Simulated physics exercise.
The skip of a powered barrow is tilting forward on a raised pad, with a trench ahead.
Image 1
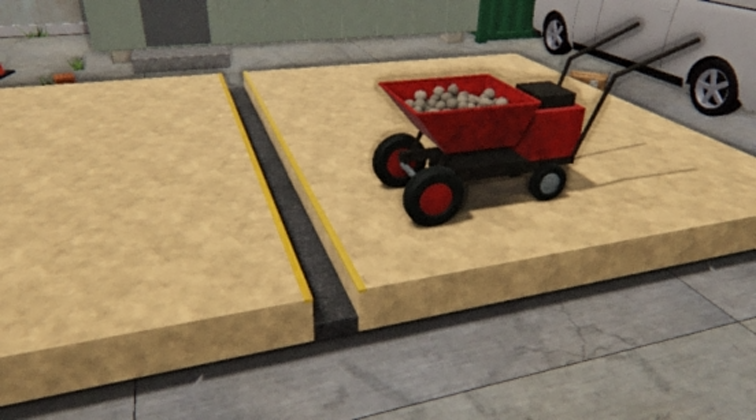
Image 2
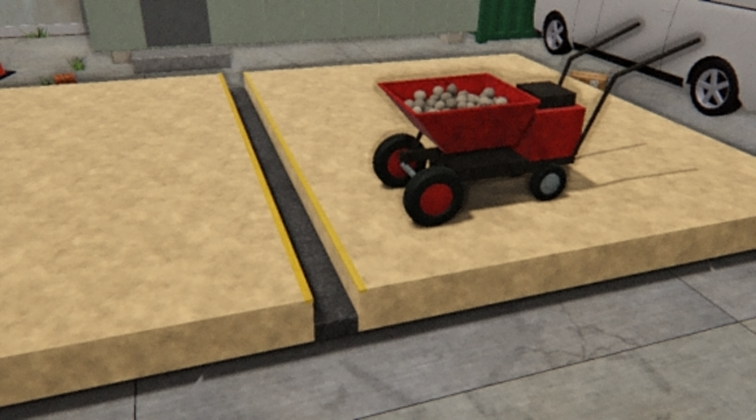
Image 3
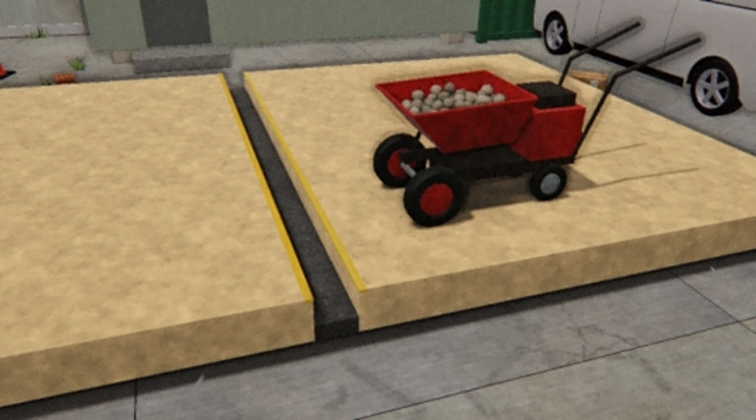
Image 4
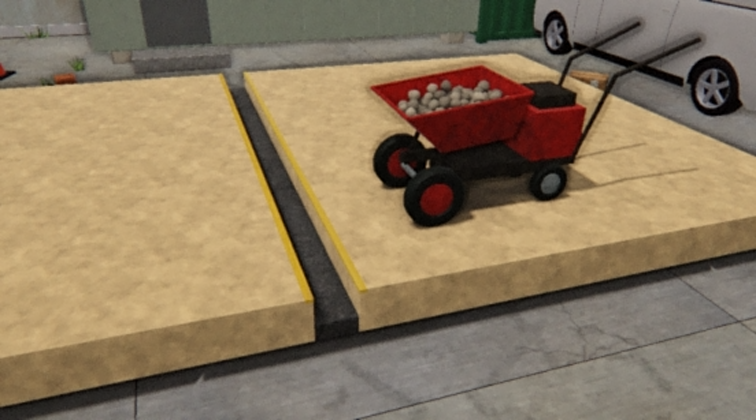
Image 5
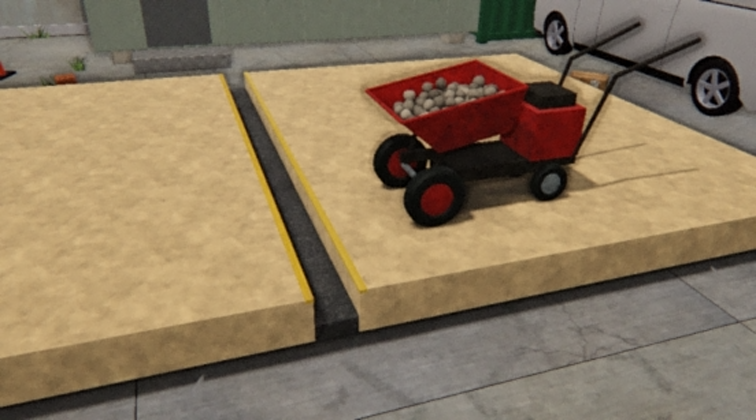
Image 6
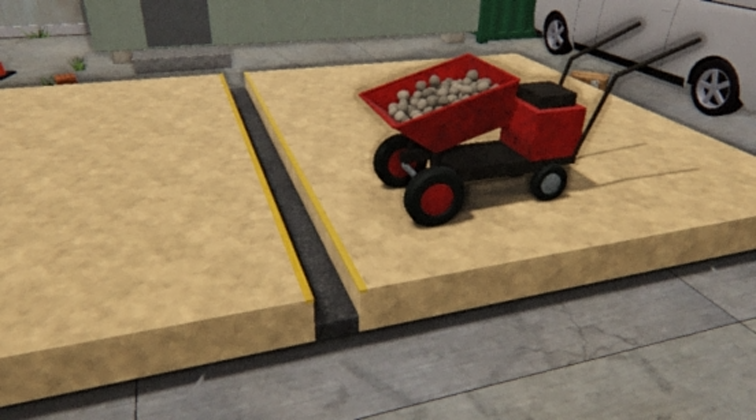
On a raised tan pad, a red barrow's skip of pebbles gradually tilts forward toward the left.
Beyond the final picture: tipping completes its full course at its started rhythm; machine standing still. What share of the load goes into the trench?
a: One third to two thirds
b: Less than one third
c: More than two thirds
More than two thirds (c).
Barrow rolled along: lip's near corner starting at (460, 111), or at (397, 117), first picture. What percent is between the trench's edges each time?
The first stopping place yields 50 % and the other yields 60 %.
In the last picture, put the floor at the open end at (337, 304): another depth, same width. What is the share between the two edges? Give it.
Estimate: Approx. 60 %.
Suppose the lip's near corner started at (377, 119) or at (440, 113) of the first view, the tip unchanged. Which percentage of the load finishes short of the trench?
The first gives close to 0 per cent and the second 20 per cent.
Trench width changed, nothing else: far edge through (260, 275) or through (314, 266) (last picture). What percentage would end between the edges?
I'd put it near 100 in a hundred, then near 50 in a hundred.
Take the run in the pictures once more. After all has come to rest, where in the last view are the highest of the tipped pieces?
The topmost point rests at roughly pixel (305, 208) in the last view.
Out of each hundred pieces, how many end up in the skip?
I'd say around 0 per cent.
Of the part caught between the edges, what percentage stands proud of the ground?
About 20 in a hundred.
Soon after the last picture, skip tipped steeply; all in the skip.
A little later, skip tipped steeply; most in the skip; a stray few short of the trench; a small part in or heaped over the trench; a small part falling.
Later still, skip tipped right over; a small part in the skip; a small part short of the trench; most in or heaped over the trench; a small part beyond it.
By the end, skip tipped right over; a stray few short of the trench; most in or heaped over the trench; a small part beyond it.
